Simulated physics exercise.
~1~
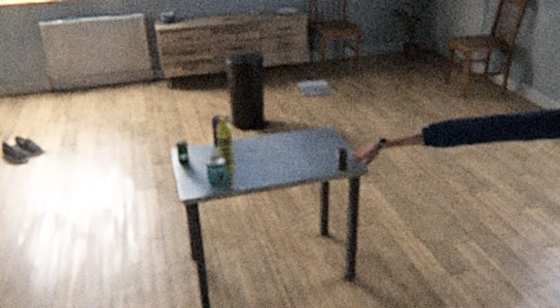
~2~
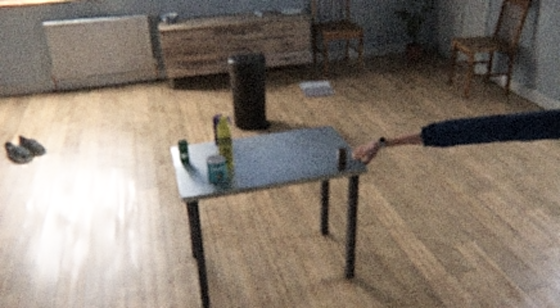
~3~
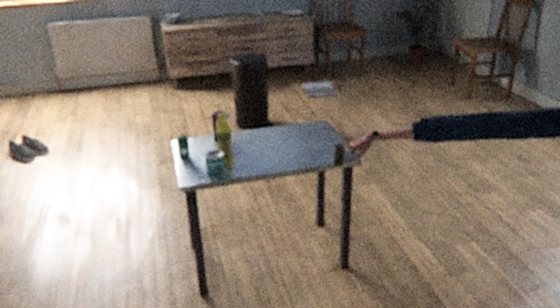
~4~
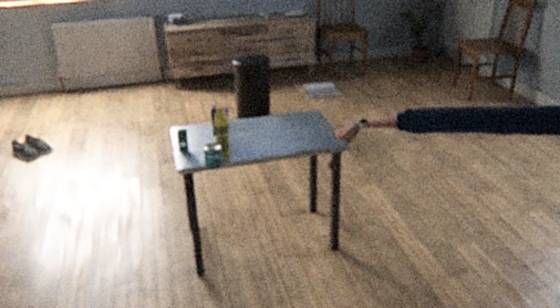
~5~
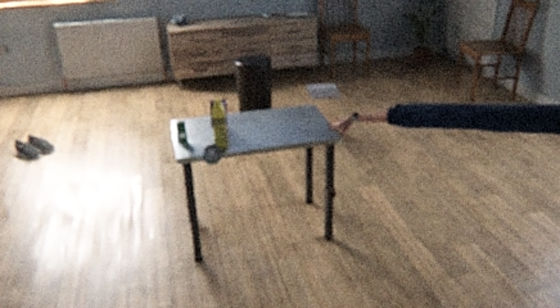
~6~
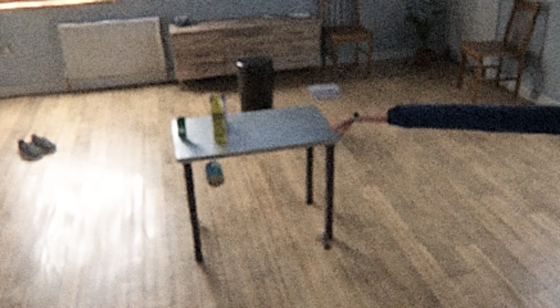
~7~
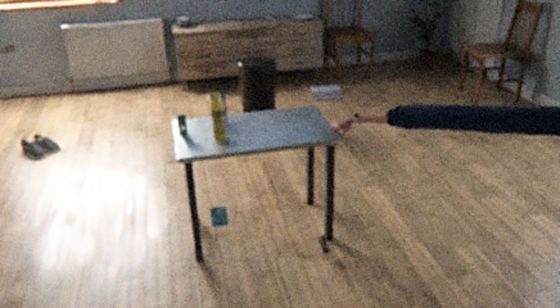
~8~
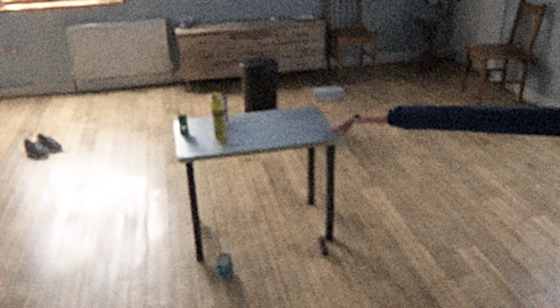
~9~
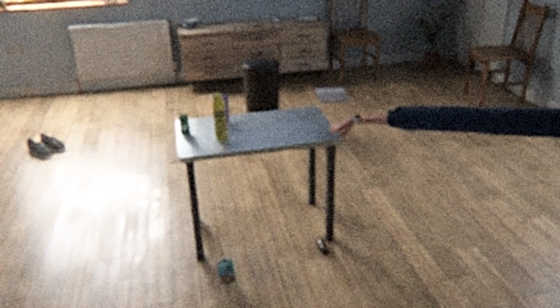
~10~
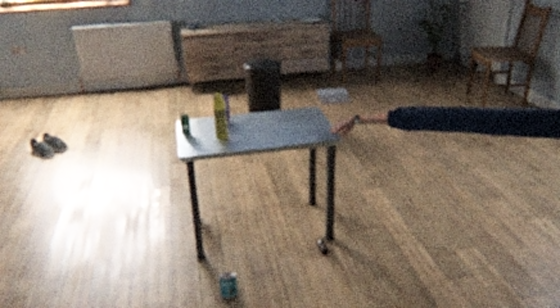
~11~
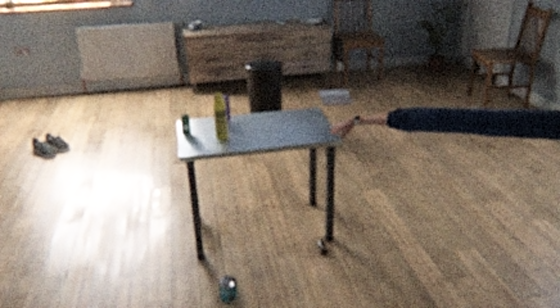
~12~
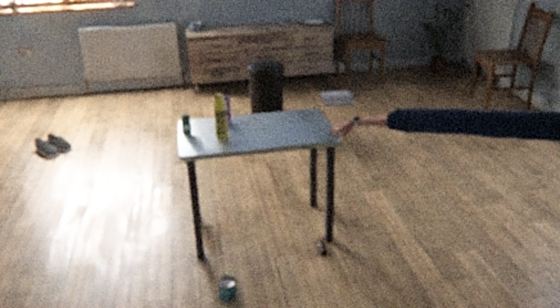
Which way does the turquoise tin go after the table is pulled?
The turquoise tin moves down, dropping off the near edge of the table to the floor.
